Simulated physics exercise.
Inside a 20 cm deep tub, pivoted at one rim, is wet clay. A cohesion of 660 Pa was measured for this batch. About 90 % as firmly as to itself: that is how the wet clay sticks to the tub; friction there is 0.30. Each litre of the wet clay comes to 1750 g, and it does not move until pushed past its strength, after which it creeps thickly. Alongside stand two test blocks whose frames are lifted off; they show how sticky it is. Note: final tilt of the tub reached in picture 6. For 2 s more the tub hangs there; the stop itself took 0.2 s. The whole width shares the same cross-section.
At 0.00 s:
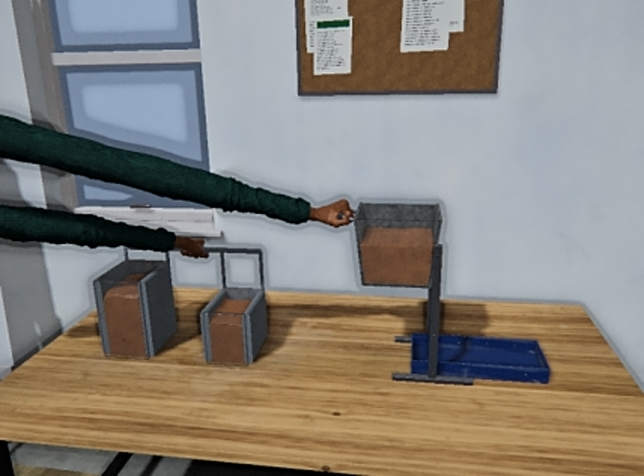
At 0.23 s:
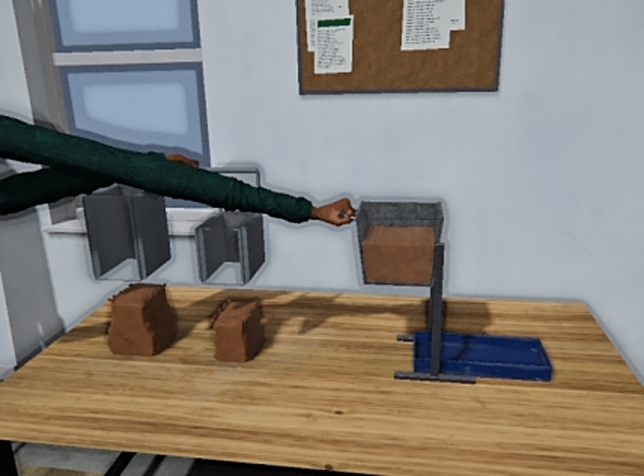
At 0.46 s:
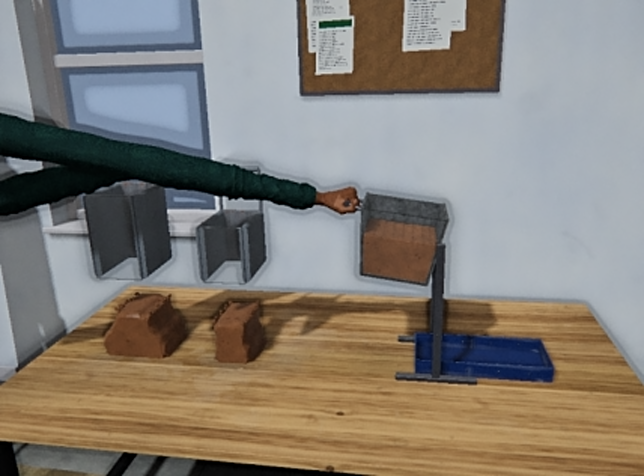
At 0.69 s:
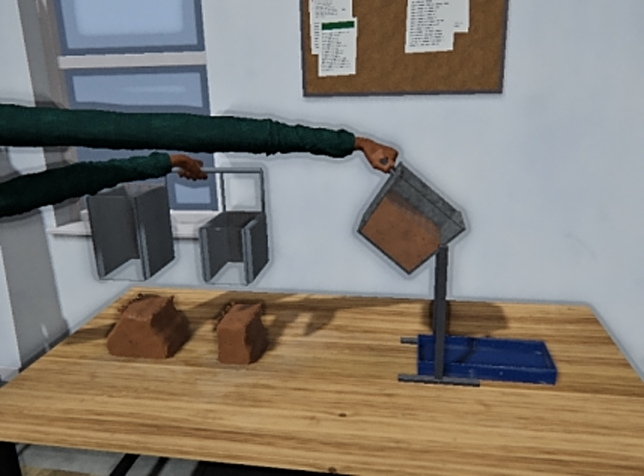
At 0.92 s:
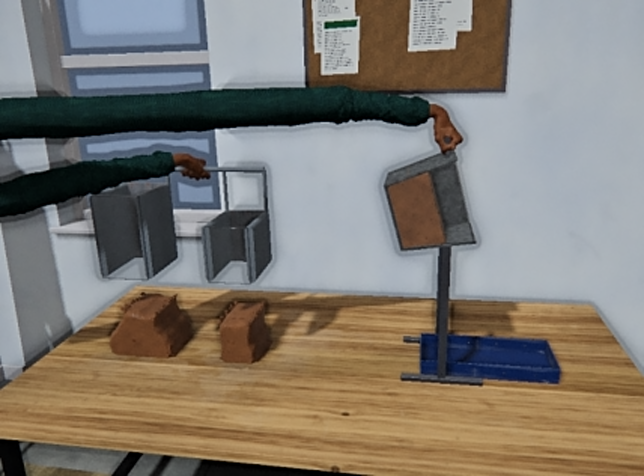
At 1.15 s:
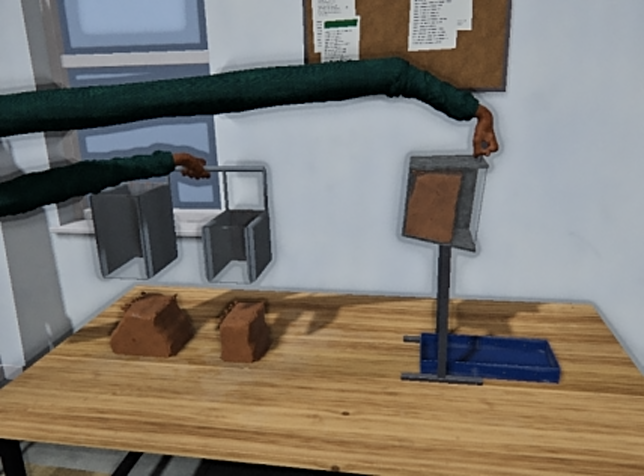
On a wooden table against a pale wall, a green-sleeved arm lifts two grey open moulds off brown clay blocks, which slump, while another arm turns a raised grey tub of clay clockwise above a blue tray.
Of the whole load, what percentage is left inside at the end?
Close to 49 % is left inside.
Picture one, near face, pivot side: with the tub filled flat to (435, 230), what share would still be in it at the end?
Then about 45 %.
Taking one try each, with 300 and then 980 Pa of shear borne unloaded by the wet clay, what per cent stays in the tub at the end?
Going in order, it's 40 % and then 100 %.
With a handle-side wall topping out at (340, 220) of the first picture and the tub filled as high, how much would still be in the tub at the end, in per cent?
I'd put it at close to 45 per cent.
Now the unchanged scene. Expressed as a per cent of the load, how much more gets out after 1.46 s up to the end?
Later share of the load: Approx. 35 %.
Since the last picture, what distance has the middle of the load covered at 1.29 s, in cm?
It has moved around 4 centimetres.
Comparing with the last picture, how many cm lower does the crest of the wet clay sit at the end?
About 0 cm.
After 1.29 s, the tub is at 95 degrees and holds 100 %.
After 1.46 s, the tub is at 95 degrees and holds 86 %.
After 1.63 s, the tub is at 95 degrees and holds 60 %.
After 1.80 s, the tub is at 95 degrees and holds 49 %.
After 3.15 s, the tub is at 95 degrees and holds 49 %.
